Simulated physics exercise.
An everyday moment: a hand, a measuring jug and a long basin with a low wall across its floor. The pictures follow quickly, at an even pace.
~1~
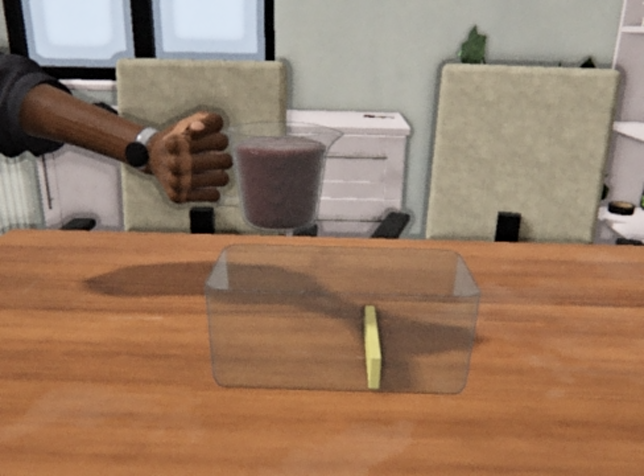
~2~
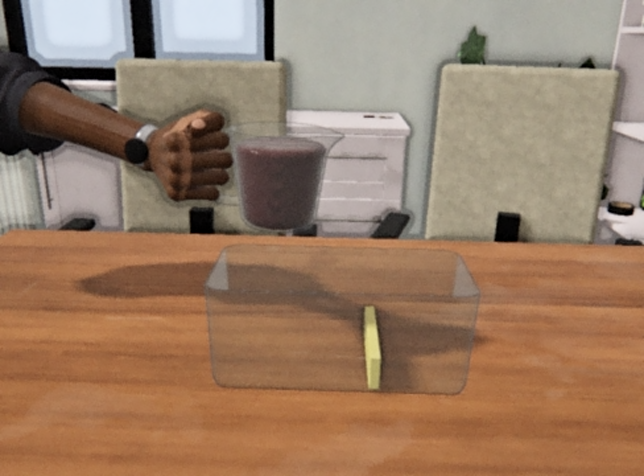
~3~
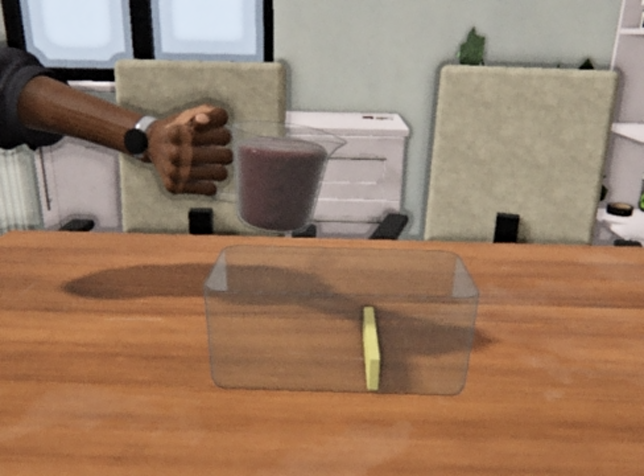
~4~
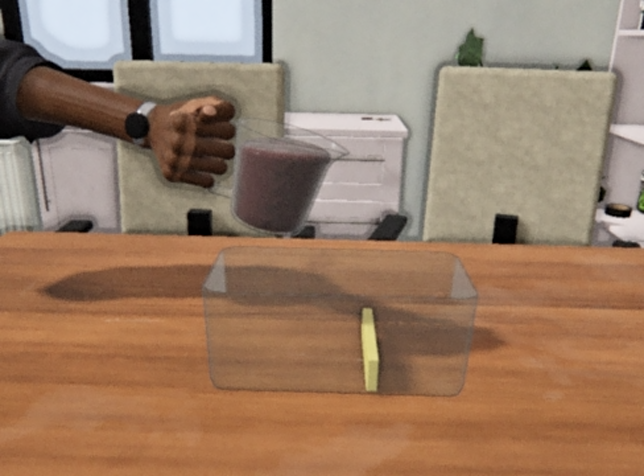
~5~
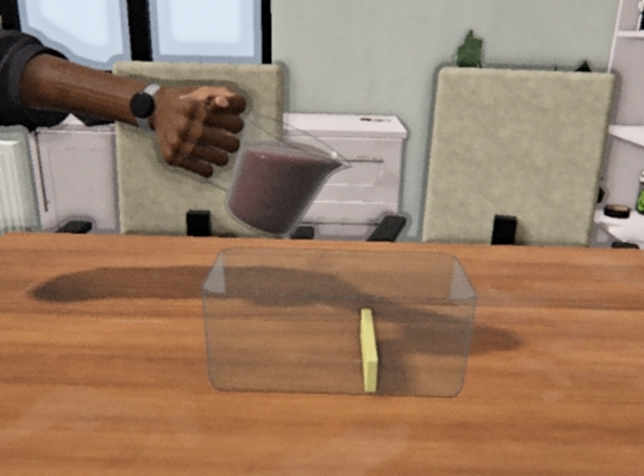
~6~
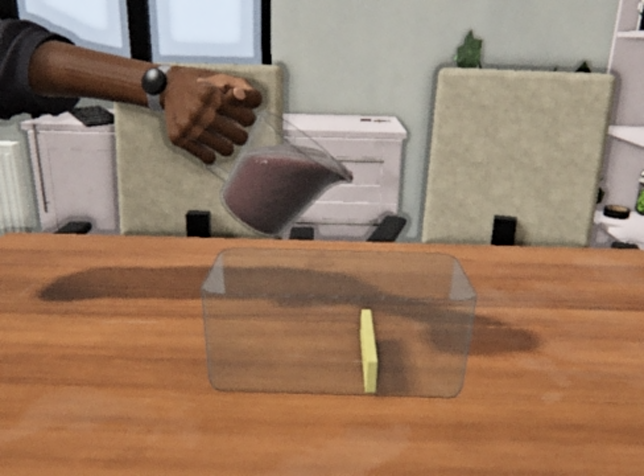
A jug of dark purplish liquid, held by a hand, tilts rightward above a clear basin.
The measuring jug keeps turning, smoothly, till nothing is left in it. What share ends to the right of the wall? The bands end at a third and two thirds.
The share right of the wall is from a third to two thirds.
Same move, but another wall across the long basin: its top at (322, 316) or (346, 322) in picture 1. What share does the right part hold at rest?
In turn 95 and 85 in a hundred.
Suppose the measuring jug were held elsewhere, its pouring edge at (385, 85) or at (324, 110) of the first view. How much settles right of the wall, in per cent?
In turn 70 and 25 in a hundred.
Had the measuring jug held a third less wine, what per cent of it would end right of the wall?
Close to 20 per cent.
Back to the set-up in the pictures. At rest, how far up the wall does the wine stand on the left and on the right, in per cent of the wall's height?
Left about 30, right about 50.
A moment on, the measuring jug is tipped right over and 41 per cent is still to pour, 8 is left of the wall and 29 right of it.
Next, the measuring jug is tipped right over and 4 per cent is still to pour, 45 is left of the wall and 44 right of it.
Then the measuring jug is tipped right over and 0 per cent is still to pour, 55 is left of the wall and 42 right of it.
Later the measuring jug is tipped right over and 0 per cent is still to pour, 55 is left of the wall and 43 right of it.
In the end 55 per cent lies left of the wall, 43 right of it and 2 outside.
